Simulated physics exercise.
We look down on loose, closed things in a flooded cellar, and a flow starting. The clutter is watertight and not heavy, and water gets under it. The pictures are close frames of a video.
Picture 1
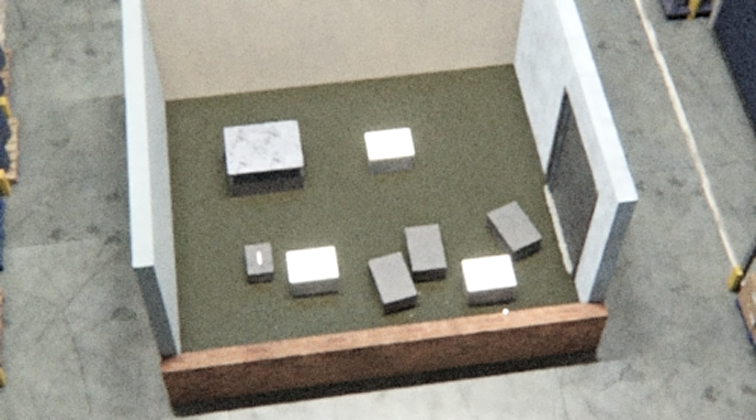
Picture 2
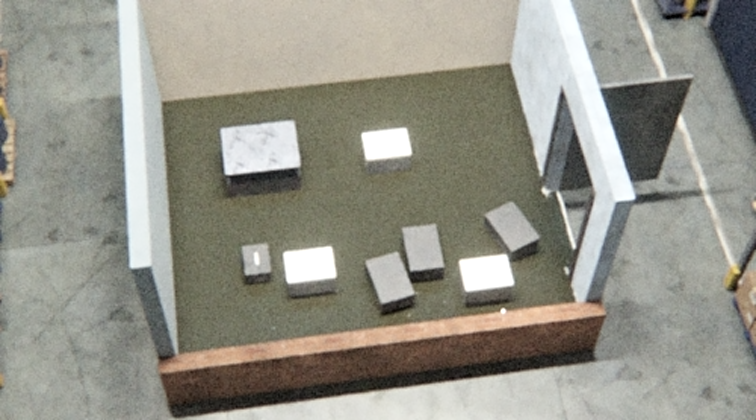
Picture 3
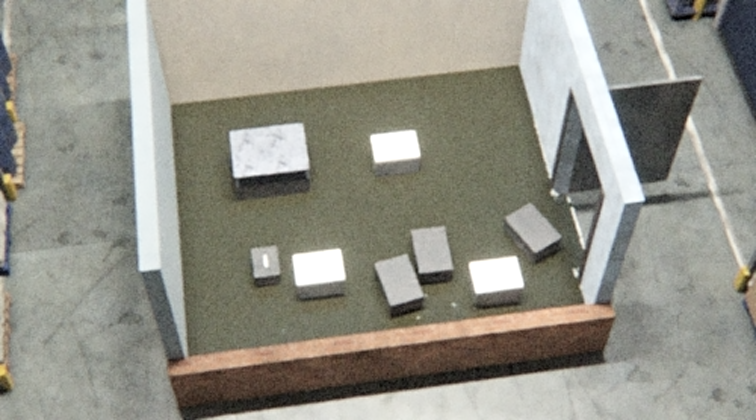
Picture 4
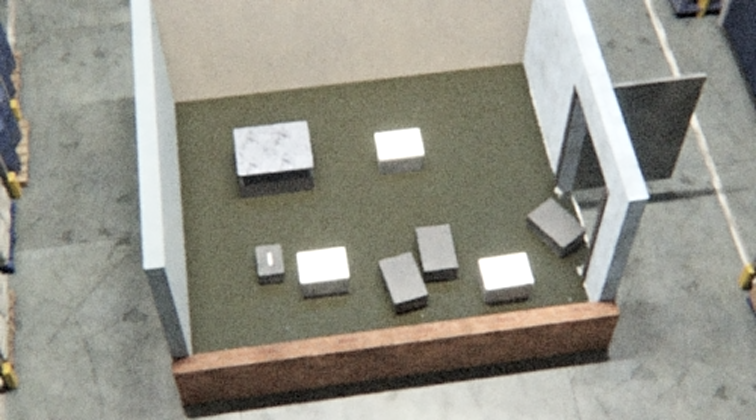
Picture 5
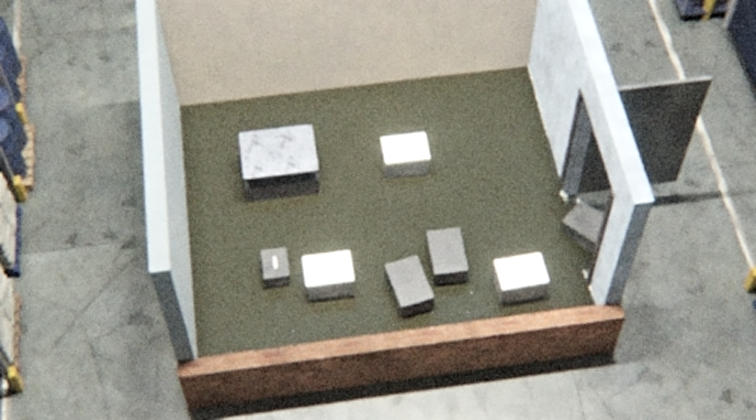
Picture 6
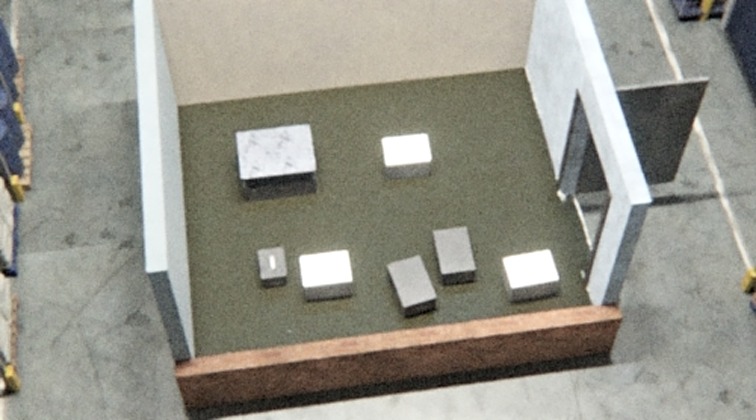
A door on the right opens, and a dark box slides out through the doorway.
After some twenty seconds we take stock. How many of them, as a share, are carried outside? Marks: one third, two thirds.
That comes to two thirds or more.
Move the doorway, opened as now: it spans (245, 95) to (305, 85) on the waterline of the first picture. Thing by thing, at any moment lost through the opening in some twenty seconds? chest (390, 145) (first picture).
My call: Gone.
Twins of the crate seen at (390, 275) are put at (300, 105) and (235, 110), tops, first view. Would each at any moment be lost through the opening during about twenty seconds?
In that order: Inside, stays.
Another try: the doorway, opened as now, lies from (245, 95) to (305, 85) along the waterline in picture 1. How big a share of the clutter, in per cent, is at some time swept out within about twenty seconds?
About 10 per cent.
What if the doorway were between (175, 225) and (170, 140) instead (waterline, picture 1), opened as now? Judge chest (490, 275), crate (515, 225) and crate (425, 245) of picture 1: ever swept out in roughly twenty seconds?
In that order: Still in, kept in, left behind.
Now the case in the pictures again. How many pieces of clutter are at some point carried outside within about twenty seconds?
I count 6.
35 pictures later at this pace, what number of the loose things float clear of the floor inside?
The number is 2.
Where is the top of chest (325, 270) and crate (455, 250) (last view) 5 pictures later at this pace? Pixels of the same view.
Close to (360, 270) and (509, 255).
A moment on, 1 of 7 are out; 6 afloat.
Next, 3 of 7 are out; 4 afloat.
Later, 5 of 7 are out; 2 afloat.
In the end, 6 of 7 are out; 1 afloat.
